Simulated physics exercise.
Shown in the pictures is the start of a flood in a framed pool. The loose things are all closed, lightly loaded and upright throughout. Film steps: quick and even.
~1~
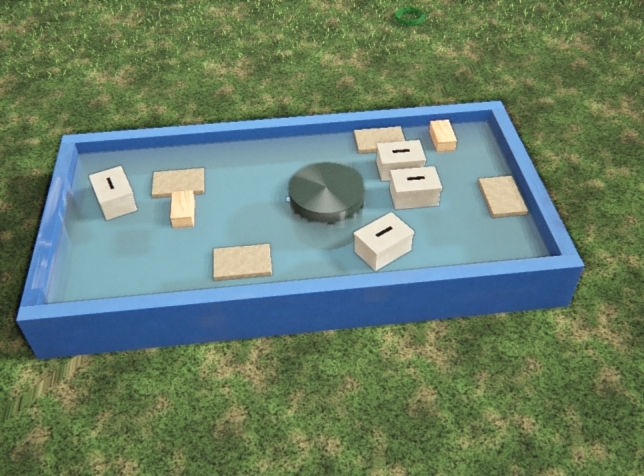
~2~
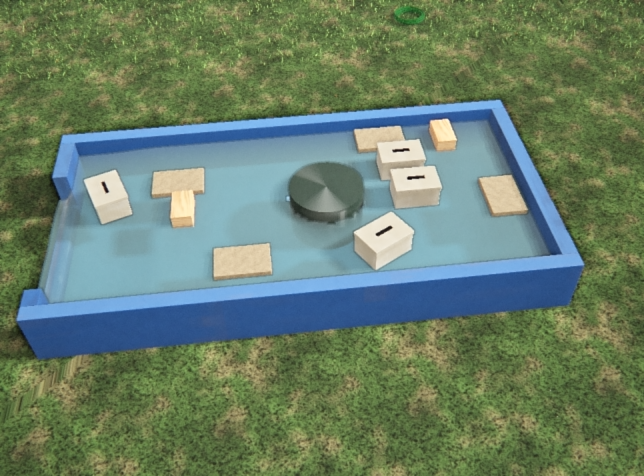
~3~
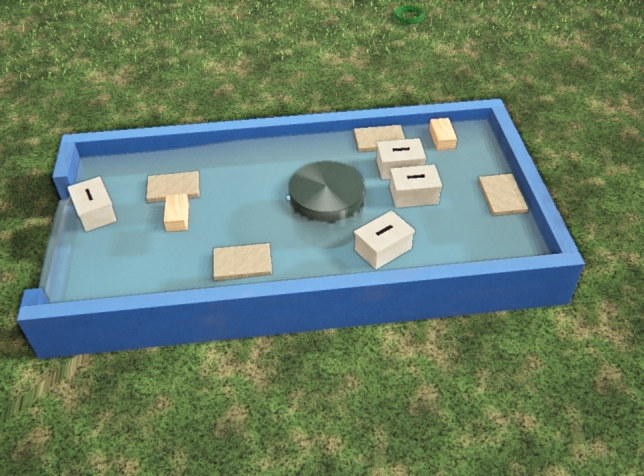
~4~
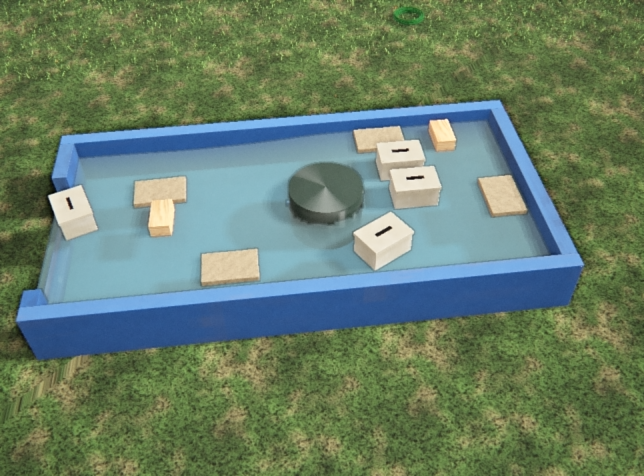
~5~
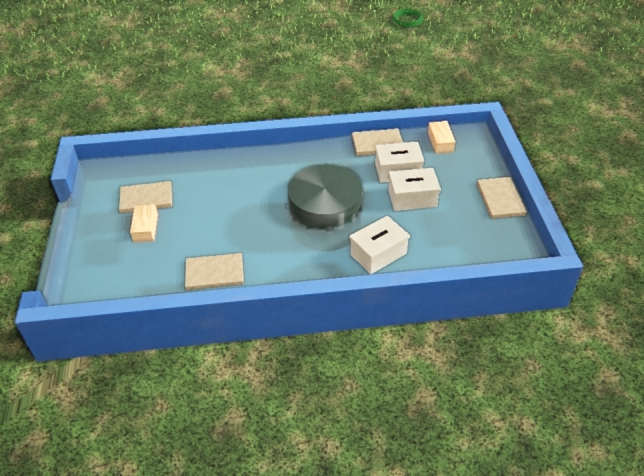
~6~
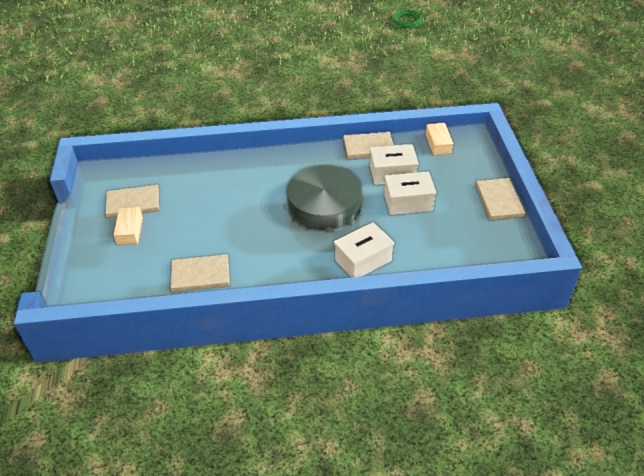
On a patchy lawn, a blue-framed rectangular pool is seen from above at an angle by a still camera. White boxes with dark slots, flat tan slabs and small pale wooden blocks float around a dark round disc in the middle. A gap opens in the left wall, the leftmost white box drifts through it and disappears, and nearby pieces slide left before the boxes right of the disc shift slightly left.
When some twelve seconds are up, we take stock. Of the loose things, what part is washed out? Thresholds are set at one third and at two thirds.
From what I can see, the part that leaves comes to one third through two thirds.
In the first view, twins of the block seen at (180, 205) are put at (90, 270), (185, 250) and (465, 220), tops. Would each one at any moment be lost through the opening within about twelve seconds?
First copy escapes, second copy escapes, third copy doesn't escape.
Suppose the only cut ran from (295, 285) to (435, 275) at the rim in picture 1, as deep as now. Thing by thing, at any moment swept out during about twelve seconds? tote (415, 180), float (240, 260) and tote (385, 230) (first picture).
Item one leaves at some point, item two leaves at some point, item three leaves at some point.
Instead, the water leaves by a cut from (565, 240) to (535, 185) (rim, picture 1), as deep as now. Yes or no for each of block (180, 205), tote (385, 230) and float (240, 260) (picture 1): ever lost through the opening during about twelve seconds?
As listed: Left behind, through, stays.
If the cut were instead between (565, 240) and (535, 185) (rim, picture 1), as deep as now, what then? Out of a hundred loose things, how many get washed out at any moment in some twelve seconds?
Estimated share: Around 50 %.
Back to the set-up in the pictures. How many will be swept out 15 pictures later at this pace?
Total: 4.
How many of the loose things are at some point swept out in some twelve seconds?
I count 4.
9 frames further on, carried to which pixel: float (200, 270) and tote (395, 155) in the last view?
About (78, 283) and (329, 154).
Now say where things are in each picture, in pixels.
A block at (182, 204) floats; a float at (178, 181), afloat; 0 of 10 have shifted, in the first frame.
A block at (182, 204) floats; a float at (178, 181) floats; 0 of 10 have shifted, in the second frame.
A block at (175, 208) floats, close to its start; a float at (173, 184) floats, close to its start; 3 of 10 have shifted, in the third frame.
A block at (160, 213) floats, close to its start; a float at (160, 190) floats, close to its start; 4 of 10 have shifted, in the fourth frame.
A block at (143, 218), afloat, close to its start; a float at (145, 195) floats, close to its start; 4 of 10 have shifted, in the fifth frame.
A block at (127, 221) floats, a stride from its start; a float at (132, 199), afloat, a stride from its start; 6 of 10 have shifted, in the sixth frame.
A moment on, 1 of 10 are out; 9 afloat.
Next, 3 of 10 are out; 7 afloat.
Later, 4 of 10 are out; 6 afloat.
In the end, 4 of 10 are out; 6 afloat.
